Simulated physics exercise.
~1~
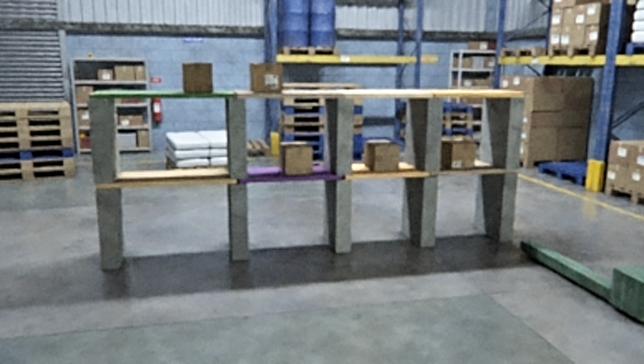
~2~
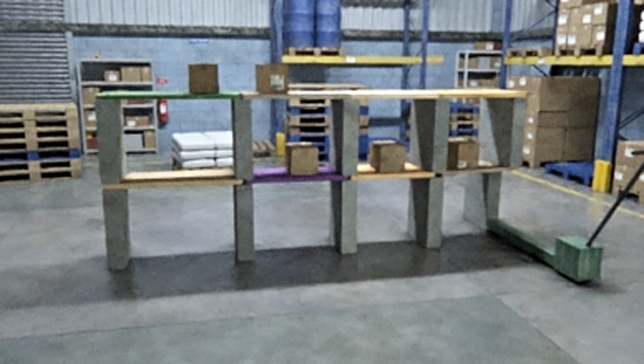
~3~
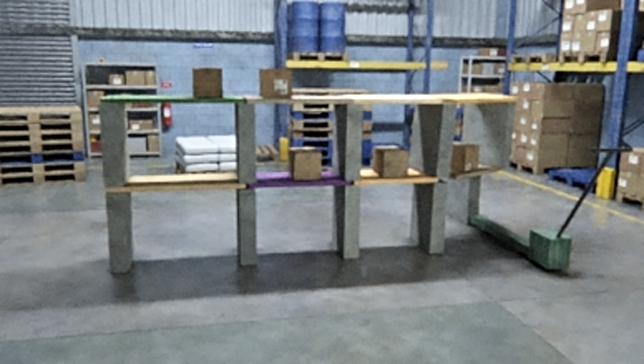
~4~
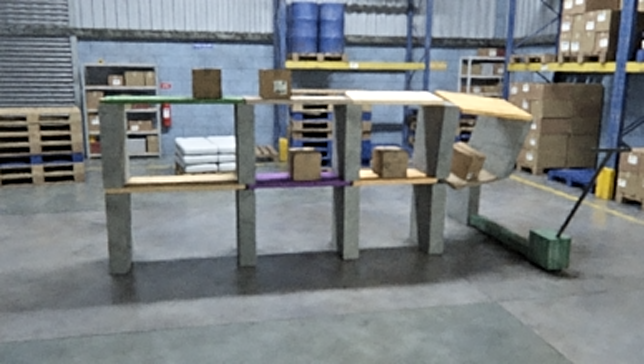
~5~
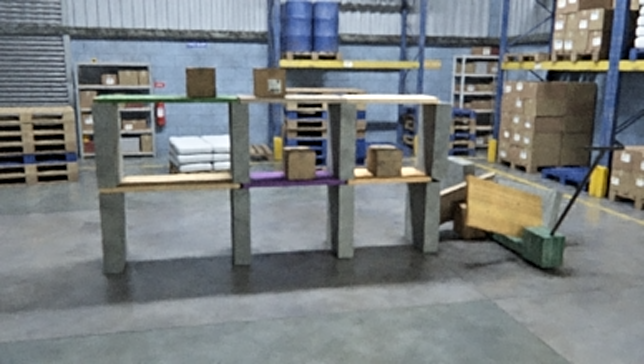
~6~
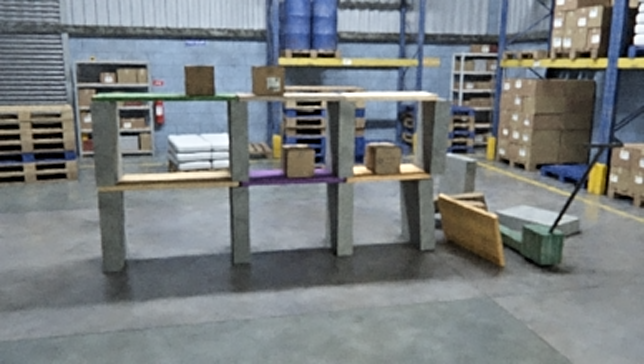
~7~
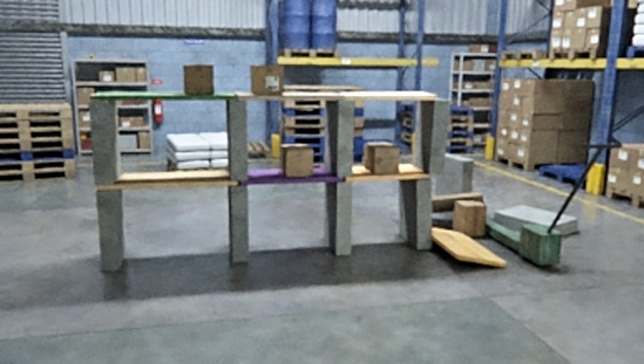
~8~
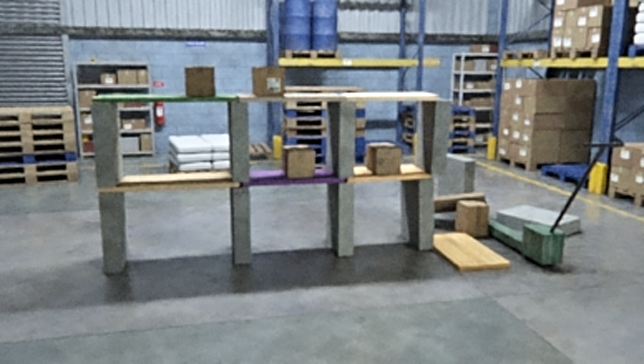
To begin with, a two-tier run of boards on grey upright blocks stands in a warehouse, with cartons on both levels, as a green floor jack slides in toward the right end. The jack pushes against the base of the end upright, which gives way. The top board at that end tilts down to the right while the lower board tips with its carton. Both boards and the carton drop to the floor, and one board turns over before lying flat. The rest stays standing, green and purple boards still in place, beside the stopped jack.
